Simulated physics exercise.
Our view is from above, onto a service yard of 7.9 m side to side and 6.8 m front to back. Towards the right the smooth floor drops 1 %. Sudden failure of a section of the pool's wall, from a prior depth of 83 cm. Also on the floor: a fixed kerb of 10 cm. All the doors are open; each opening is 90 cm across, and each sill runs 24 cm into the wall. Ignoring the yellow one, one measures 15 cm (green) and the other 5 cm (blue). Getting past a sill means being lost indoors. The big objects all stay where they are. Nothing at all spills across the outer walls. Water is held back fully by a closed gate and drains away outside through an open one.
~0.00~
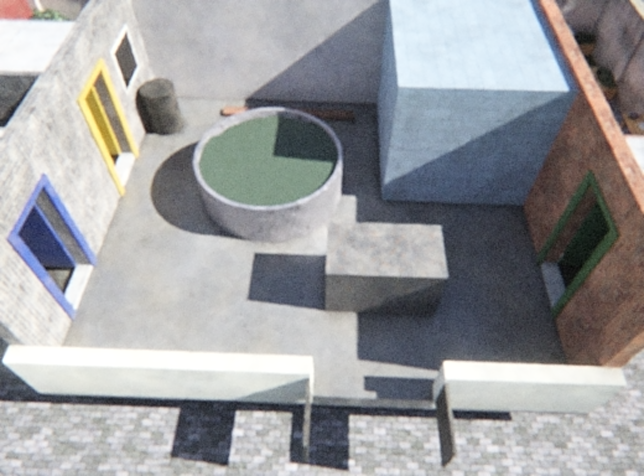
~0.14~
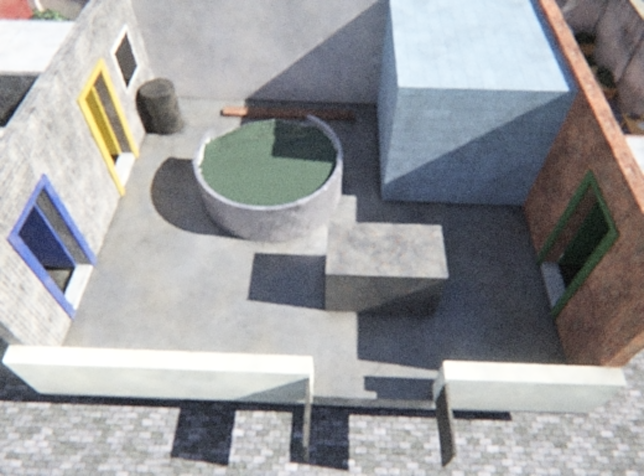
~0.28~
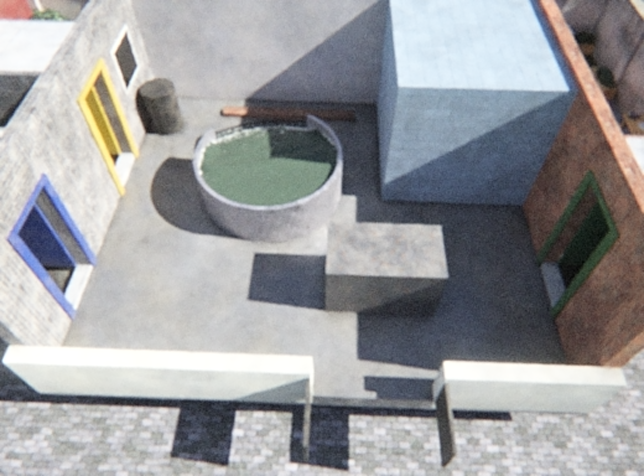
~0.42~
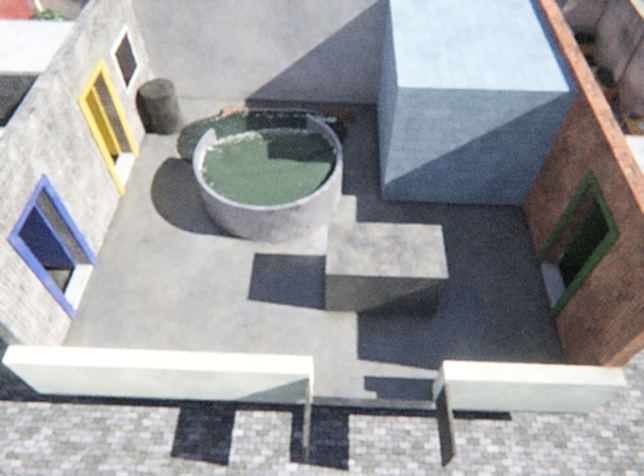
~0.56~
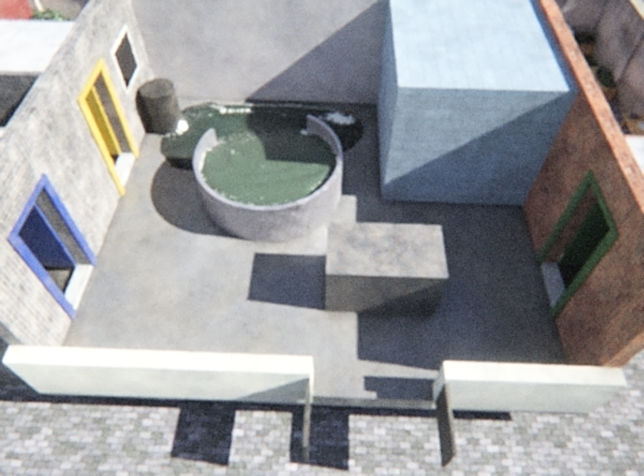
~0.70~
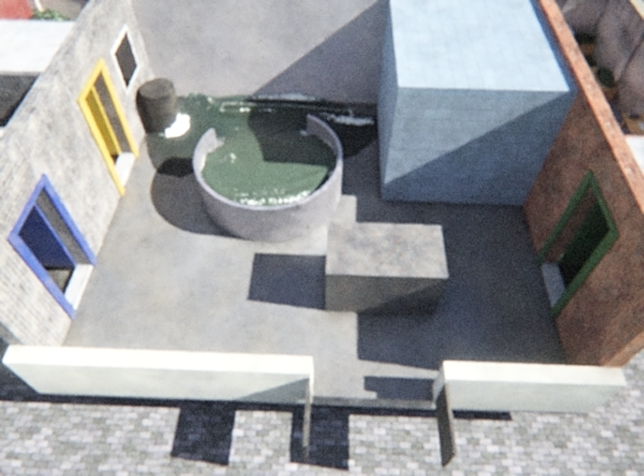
The clip opens on a walled yard seen from above, with still green water in a round pool beside a grey block. A section of the pool's far wall gives way, and water pours through the gap, spreading across the floor behind the pool and around the dark barrel near the yellow door.
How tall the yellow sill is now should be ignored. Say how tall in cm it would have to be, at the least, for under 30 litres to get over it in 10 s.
Some 13 cm would be enough.
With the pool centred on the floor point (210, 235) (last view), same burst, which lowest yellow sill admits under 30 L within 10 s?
At least roughly 28 cm high.
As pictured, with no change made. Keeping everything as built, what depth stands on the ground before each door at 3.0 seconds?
In cm: Green 0, yellow 10, blue 3.
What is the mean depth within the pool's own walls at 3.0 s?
Around 24 cm on average.
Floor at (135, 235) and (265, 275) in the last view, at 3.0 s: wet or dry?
Awash, untouched.
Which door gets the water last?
Green.
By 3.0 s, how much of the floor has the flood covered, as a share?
About 45 per cent.
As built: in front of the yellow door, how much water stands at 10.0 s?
About 9.0 centimetres.
After 1.4 s water covers 20 % of the floor, deepest (55 cm) near (159, 99); 6 cm at the yellow door, 0 litres in over its 15 cm sill.
After 3.0 s water covers 45 % of the floor, deepest (50 cm) near (161, 114); 10 cm at the yellow door, 0 litres in over its 15 cm sill.
After 10.0 s water covers 100 % of the floor, deepest (20 cm) near (434, 284); 9 cm at the yellow door, 18 litres in over its 15 cm sill.
At the yellow door as built, the water arrived by 1.2 s and peaked near 20 cm at 4.0 s.
Run again over the same 10 s with other heights there, 44 litres in over 11.5 cm, 16 litres over 15.5 cm. The limit of 30 litres is kept from about 13 cm up.
